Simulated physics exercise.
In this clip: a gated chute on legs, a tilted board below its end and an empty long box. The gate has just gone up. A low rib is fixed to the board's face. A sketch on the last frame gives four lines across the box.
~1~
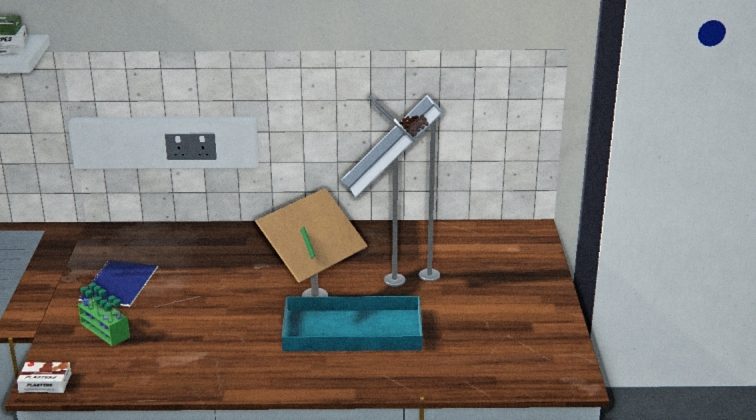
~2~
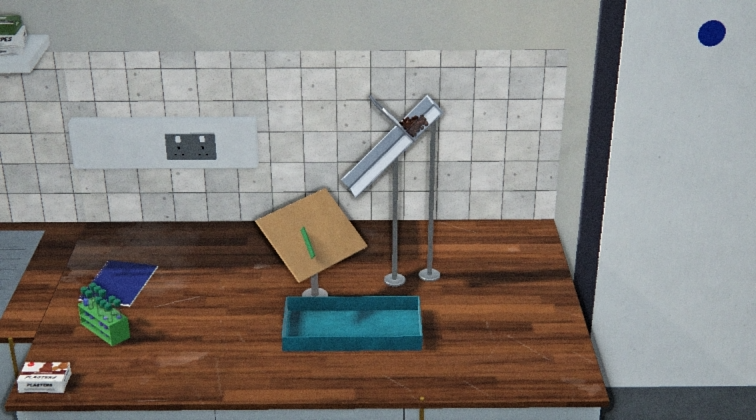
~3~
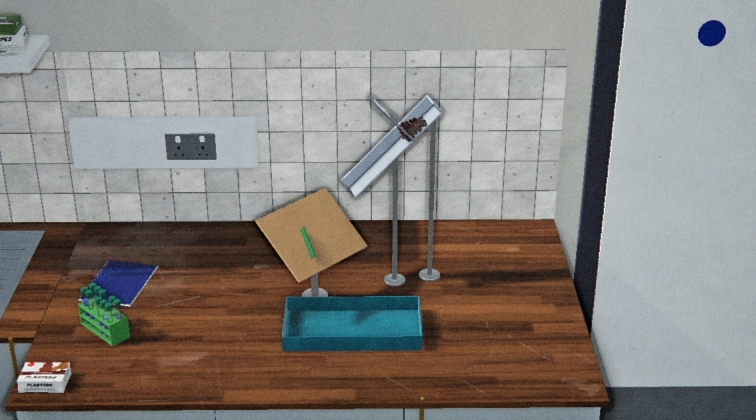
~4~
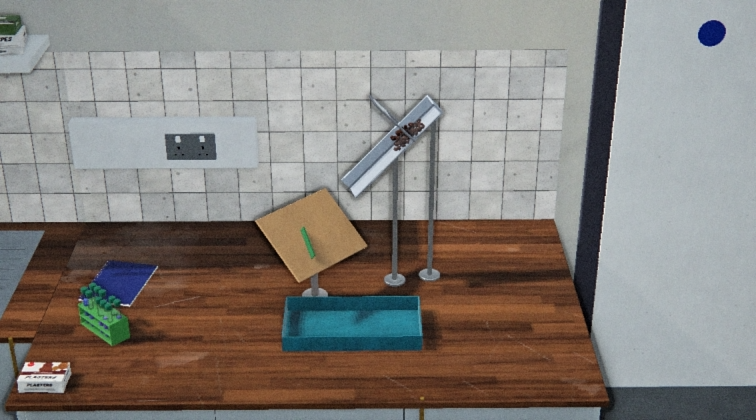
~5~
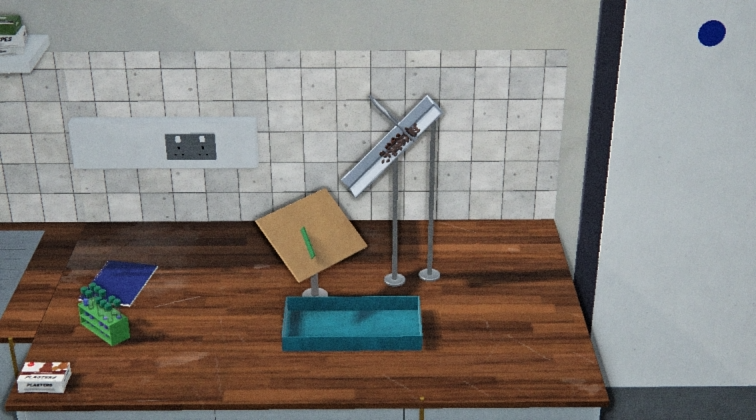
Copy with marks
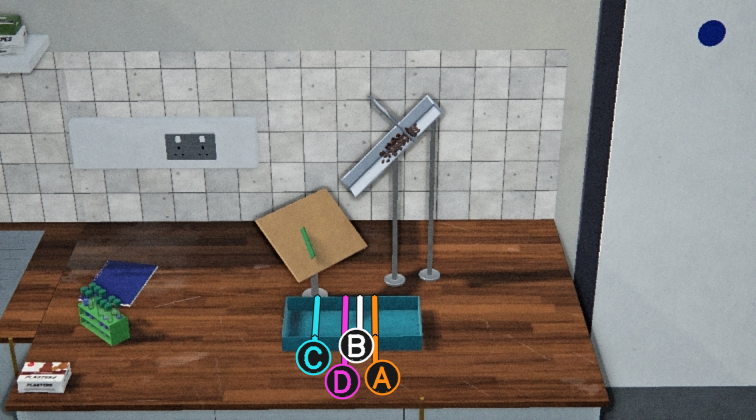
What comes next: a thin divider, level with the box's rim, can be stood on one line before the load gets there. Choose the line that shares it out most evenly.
The best line is D.
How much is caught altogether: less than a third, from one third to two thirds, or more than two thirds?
It is more than two thirds.
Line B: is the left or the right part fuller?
The left side.
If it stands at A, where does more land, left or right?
More lands on the left.
On the marked copy, line A crosses the front rim at (375, 336); line B crosses the front rim at (359, 336); line C crosses the front rim at (314, 337); line D crosses the front rim at (344, 336).
With A, of what is caught, nearly all on the left of the divider, a small part on the right.
With B, of what is caught, nearly all on the left of the divider, a small part on the right.
With C, of what is caught, a stray few on the left of the divider, nearly all on the right.
With D, of what is caught, about two thirds on the left of the divider, about a third on the right.
